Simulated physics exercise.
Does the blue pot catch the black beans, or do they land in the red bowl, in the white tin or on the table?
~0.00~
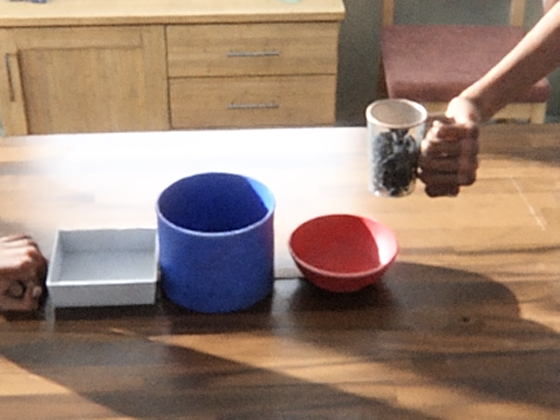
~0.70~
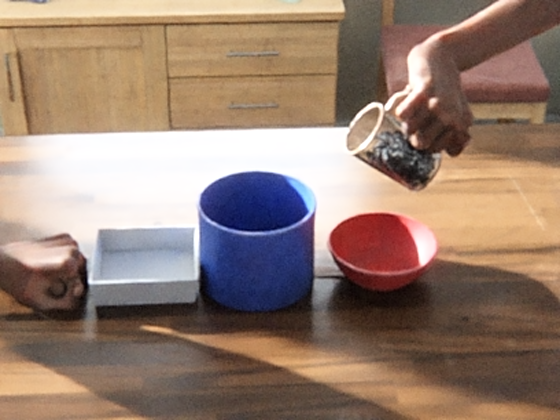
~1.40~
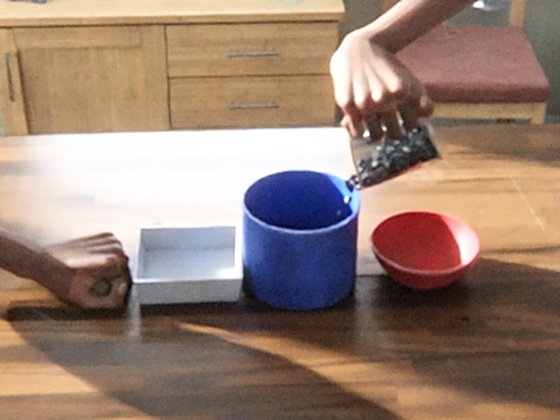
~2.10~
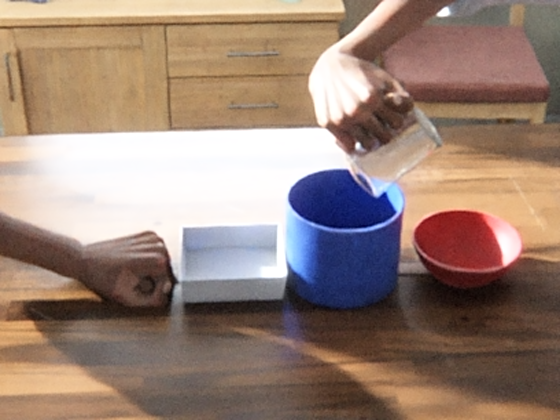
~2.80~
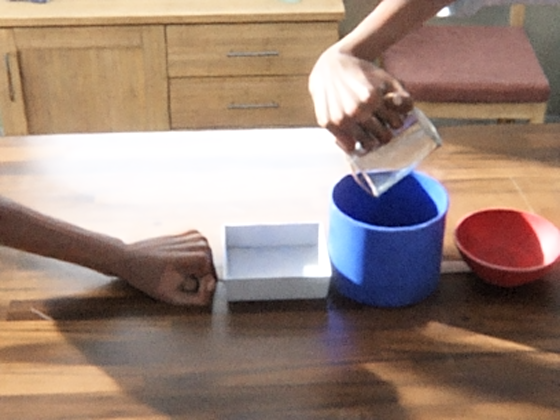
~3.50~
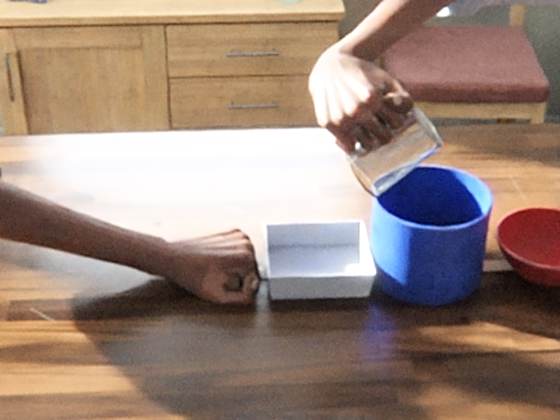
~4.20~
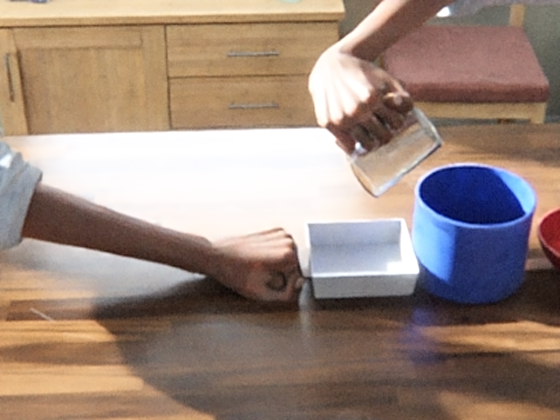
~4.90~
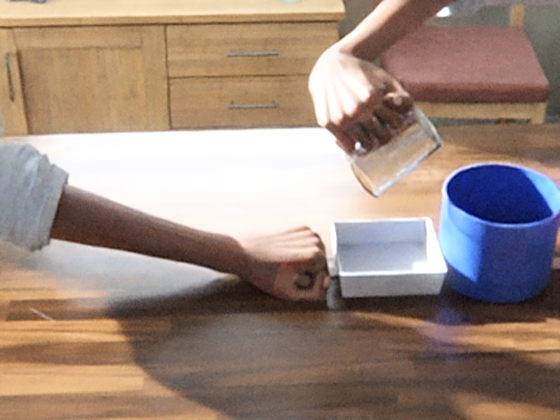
The blue pot catches the black beans as the cup tips over it. The red bowl, the white tin and the table are left without them.
To begin with, a hand on the right holds up a clear cup of black beans, while another hand rests beside a row made up of a white tin, a blue pot and a red bowl. The left hand pushes the row steadily to the right as the cup starts to tip. With the blue pot sliding beneath it, the cup tilts further and the beans pour over its rim into the pot. The emptied cup stays tipped in the air while the row keeps moving. Finally the red bowl has left the view, and the white tin and the table look clear of beans.
